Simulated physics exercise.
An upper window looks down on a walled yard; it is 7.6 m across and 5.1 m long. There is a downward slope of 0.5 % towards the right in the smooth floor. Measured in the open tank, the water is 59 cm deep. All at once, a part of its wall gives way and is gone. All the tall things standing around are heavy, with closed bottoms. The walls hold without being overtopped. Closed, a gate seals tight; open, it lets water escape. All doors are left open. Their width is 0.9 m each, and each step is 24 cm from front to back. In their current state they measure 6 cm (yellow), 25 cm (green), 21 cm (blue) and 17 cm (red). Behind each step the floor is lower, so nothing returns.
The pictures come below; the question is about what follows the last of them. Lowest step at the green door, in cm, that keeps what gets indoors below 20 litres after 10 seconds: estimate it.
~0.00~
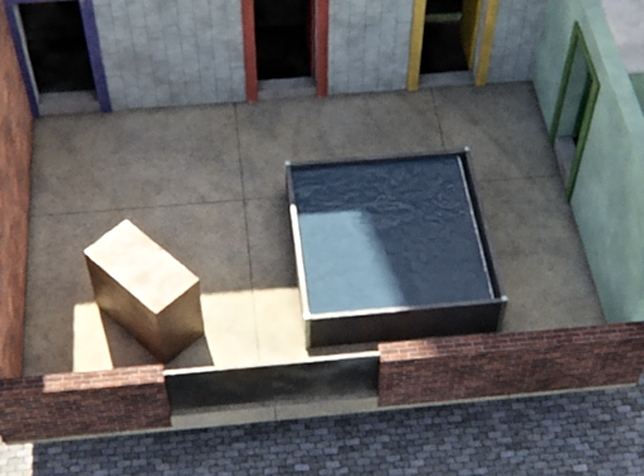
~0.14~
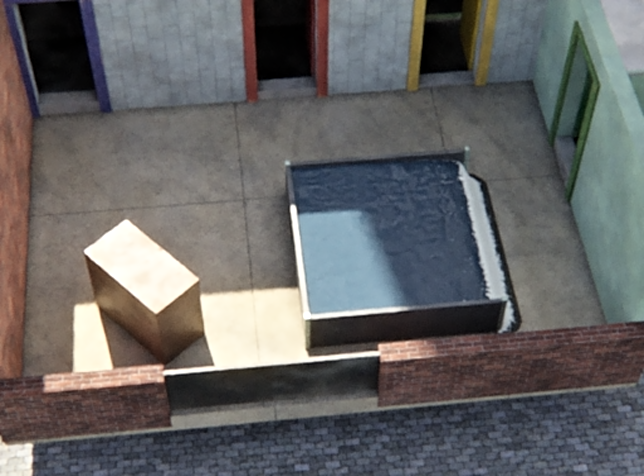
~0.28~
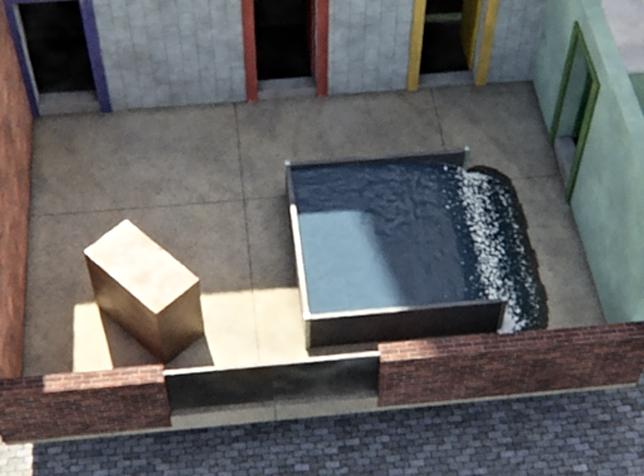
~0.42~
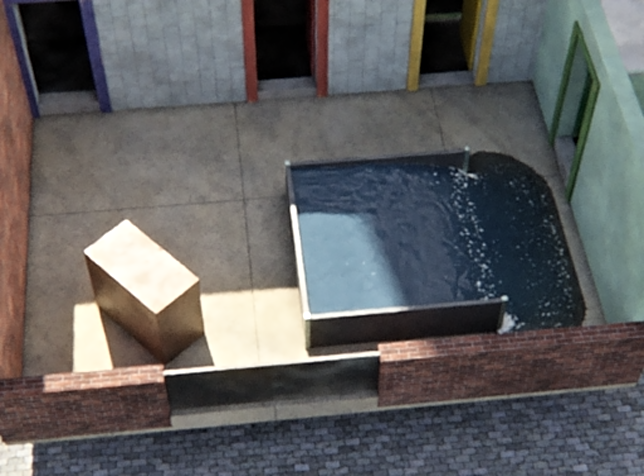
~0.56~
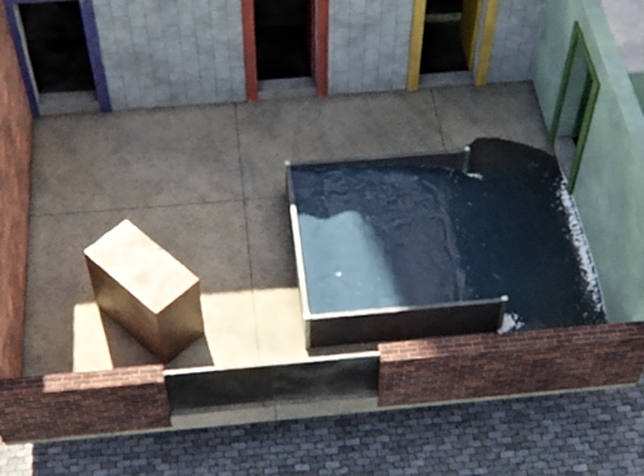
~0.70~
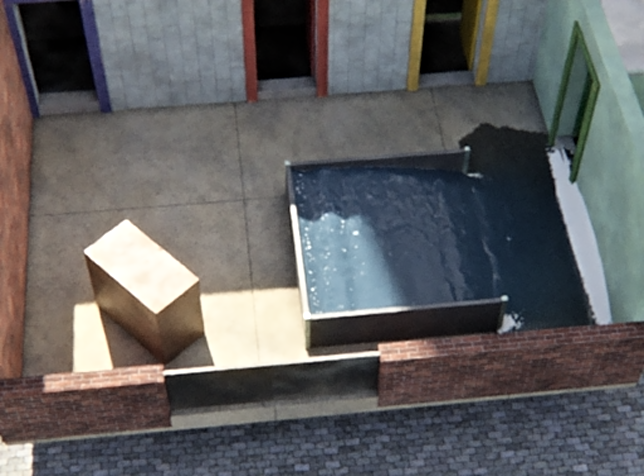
My estimate is 30 cm.
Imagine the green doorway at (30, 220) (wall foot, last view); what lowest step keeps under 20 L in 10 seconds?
11.0 cm.
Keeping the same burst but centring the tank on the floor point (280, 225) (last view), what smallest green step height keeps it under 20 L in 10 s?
Some 31 cm.
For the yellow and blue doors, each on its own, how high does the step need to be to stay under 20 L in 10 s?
About 22 cm at yellow and about 10.5 cm at blue.
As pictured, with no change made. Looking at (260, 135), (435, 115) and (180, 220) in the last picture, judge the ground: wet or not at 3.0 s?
In order: Untouched, soaked, untouched.
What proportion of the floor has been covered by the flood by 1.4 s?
I'd say near 20 percent is wet.
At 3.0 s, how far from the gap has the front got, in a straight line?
About 4.2 m.
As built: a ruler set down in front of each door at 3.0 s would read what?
Door by door, in centimetres - yellow 20, green 28, blue 0, red 2.
After 1.4 s water covers 20 % of the floor, deepest (50 cm) near (616, 359); 34 cm at the green door, 10 litres in over its 25 cm step.
After 3.0 s water covers 40 % of the floor, deepest (40 cm) near (534, 90); 28 cm at the green door, 52 litres in over its 25 cm step.
After 10.0 s water covers 100 % of the floor, deepest (14 cm) near (616, 359); 12 cm at the green door, 56 litres in over its 25 cm step.
At the green door as built, the water arrived by 0.6 s and peaked near 35 cm at 1.8 s.
With a step of 25 cm, 55 litres would have come in within the 10 s; with 33.5 cm, 7 litres. So under 20 litres takes about 30 cm.
